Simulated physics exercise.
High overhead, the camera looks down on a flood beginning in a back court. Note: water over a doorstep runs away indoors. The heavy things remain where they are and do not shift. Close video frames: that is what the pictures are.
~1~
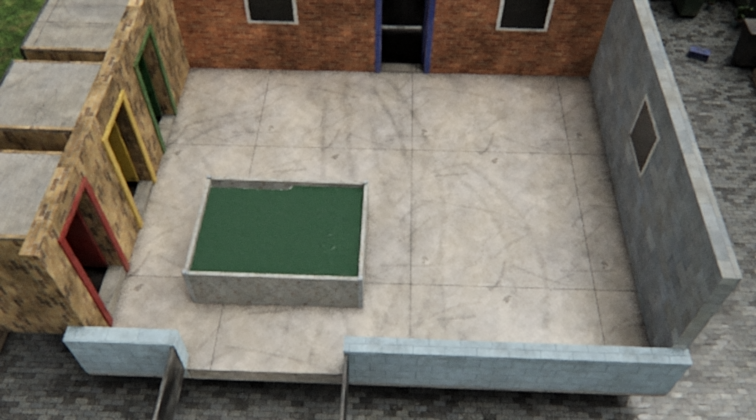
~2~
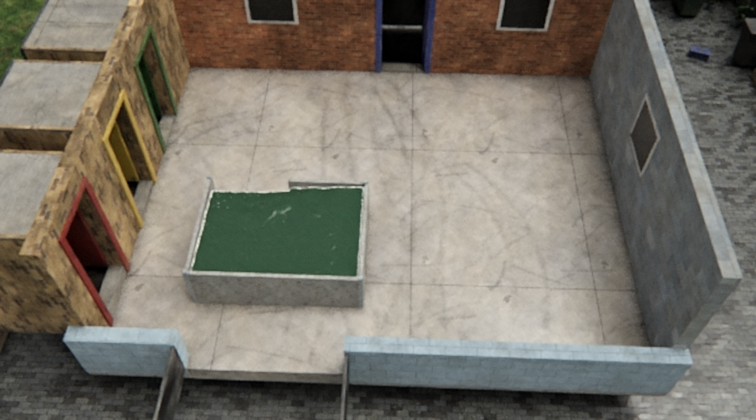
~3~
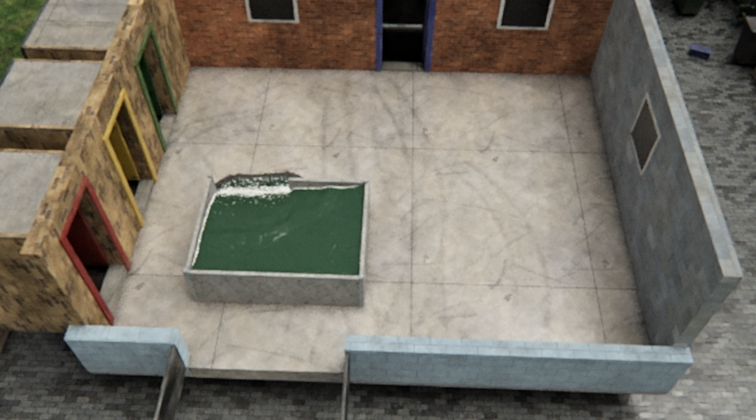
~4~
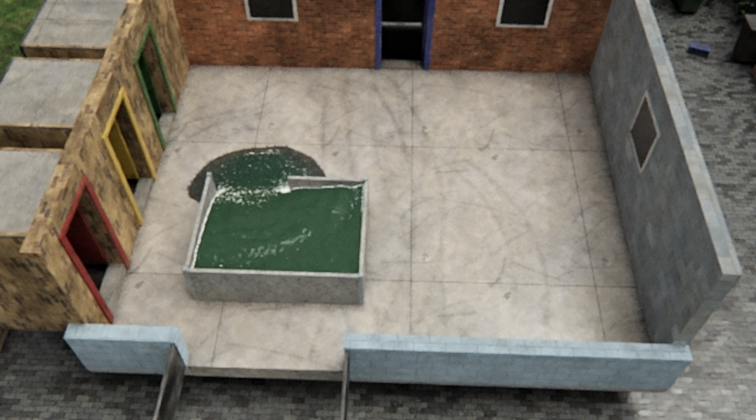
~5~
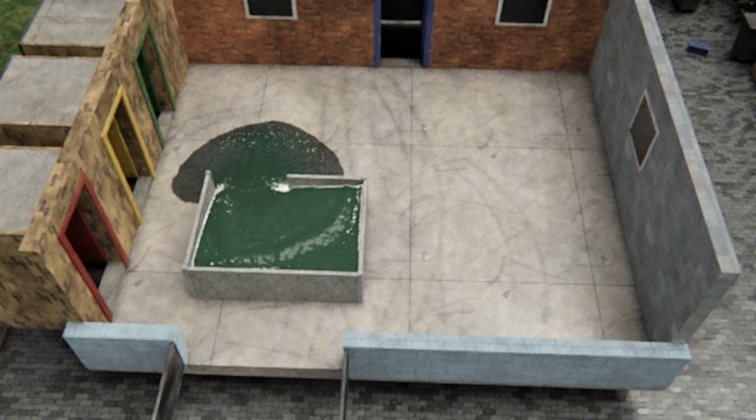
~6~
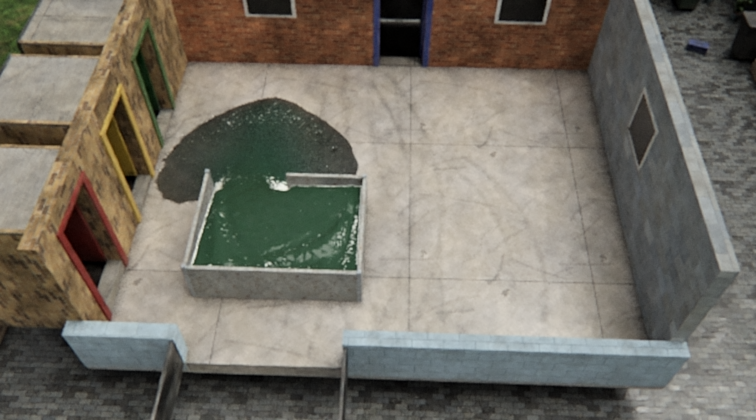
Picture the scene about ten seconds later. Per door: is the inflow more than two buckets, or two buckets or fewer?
One by one: Yellow door: No more than two buckets; green door: More than two buckets; blue door: More than two buckets; red door: No more than two buckets.
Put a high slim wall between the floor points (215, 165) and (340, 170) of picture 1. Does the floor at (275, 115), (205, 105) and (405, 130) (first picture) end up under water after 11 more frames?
Log, spots one to three: Spared; swamped; spared.
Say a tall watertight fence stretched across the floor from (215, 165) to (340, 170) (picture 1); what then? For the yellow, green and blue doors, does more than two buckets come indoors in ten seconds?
Note: Yellow door crosses the line; green door crosses the line; blue door never reaches it.
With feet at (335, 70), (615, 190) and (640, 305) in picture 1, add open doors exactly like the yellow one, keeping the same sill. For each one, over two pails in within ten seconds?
The three doors, in turn: Is beyond it, is short of it, is short of it.
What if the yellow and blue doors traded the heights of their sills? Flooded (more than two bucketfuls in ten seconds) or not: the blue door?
Then blue stays within the limit.
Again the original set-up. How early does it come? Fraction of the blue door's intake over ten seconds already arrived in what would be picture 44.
Roughly 80 %.
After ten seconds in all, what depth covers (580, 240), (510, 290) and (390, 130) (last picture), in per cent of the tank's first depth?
6, 6 and 6 per cent, roughly.
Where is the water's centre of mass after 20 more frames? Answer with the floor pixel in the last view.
I'd place it roughly at (281, 155).
A moment on, water covers 25 % of the floor; the yellow door wet at the sill, nothing in, the green door wet at the sill, nothing in, the blue door not reached, the red door not reached.
Next, water covers 30 % of the floor; the yellow door wet at the sill, nothing in, the green door over two buckets in, the blue door wet at the sill, nothing in, the red door not reached.
Then, water covers 35 % of the floor; the yellow door wet at the sill, nothing in, the green door far over two buckets in, the blue door under two buckets in, the red door not reached.
Later, water covers 65 % of the floor; the yellow door wet at the sill, nothing in, the green door far over two buckets in, the blue door over two buckets in, the red door wet at the sill, nothing in.
In the end, water covers 95 % of the floor; the yellow door wet at the sill, nothing in, the green door far over two buckets in, the blue door over two buckets in, the red door wet at the sill, nothing in.
